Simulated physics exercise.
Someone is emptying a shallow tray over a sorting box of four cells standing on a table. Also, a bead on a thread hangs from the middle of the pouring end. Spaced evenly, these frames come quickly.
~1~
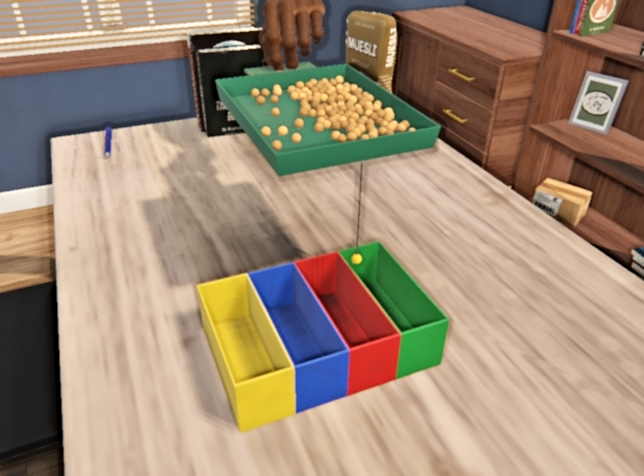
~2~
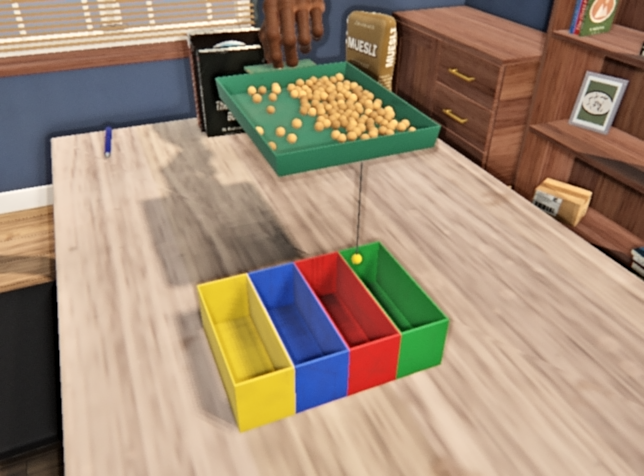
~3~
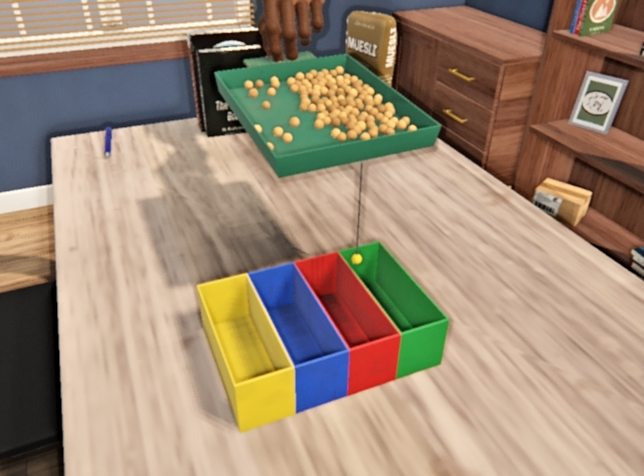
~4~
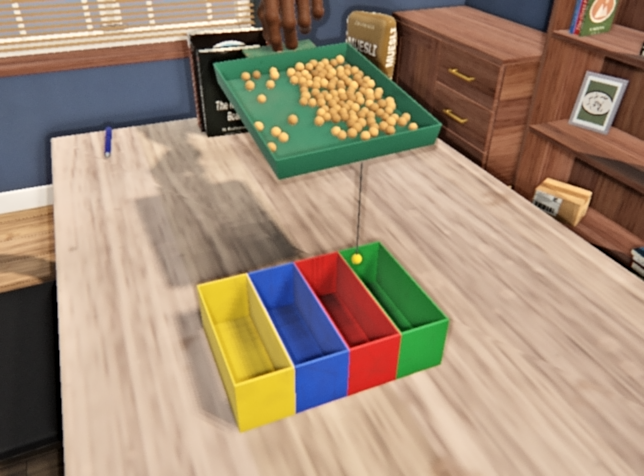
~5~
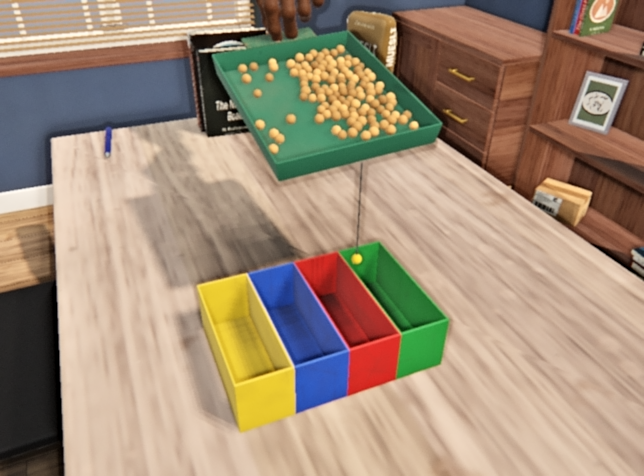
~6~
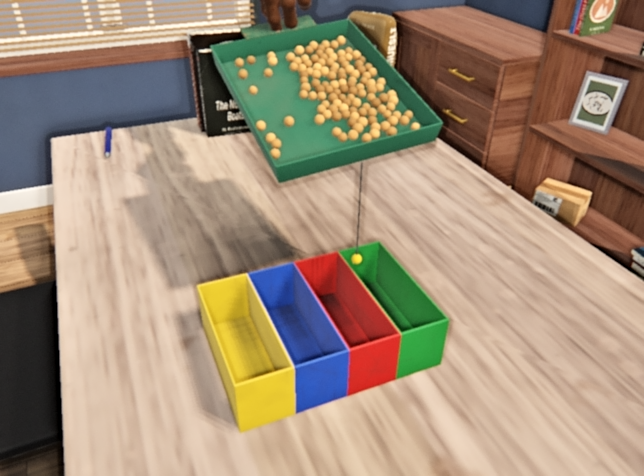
Green tray of round wooden beads tilting gradually as its far side rises above a yellow, blue, red and green sorting box.
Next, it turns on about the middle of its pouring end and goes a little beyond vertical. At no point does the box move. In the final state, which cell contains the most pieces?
The blue one contains the most.
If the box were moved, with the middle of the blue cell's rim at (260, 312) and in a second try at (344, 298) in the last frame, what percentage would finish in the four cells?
Roughly 90 %, then roughly 90 %.
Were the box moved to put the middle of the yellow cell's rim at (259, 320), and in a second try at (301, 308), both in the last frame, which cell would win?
Attempt 1 - the blue one; attempt 2 - yellow.
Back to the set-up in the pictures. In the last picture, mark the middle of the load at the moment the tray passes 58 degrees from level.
Mark it at roughly (328, 138) in the final frame.
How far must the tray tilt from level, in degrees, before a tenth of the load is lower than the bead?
The tilt is near 95° by then.
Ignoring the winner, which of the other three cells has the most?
The second spot goes to the cell in red.
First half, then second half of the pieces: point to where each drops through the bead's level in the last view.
(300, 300), then (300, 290).
Shortly afterwards, tray tipped steeply; all but a few on the tray; only a few in the yellow cell.
Next, tray tipped right over; near half on the tray; near a quarter in the blue cell; a little in the red cell; only a few in the yellow cell; near a quarter falling or outside the box.
Some moments later, tray tipped past a quarter turn; the bulk in the blue cell; a little in the red cell; a little in the yellow cell; only a few in the green cell; only a few falling or outside the box.
In the end, tray tipped past a quarter turn; the bulk in the blue cell; a little in the red cell; a little in the yellow cell; only a few in the green cell; only a few outside the box.
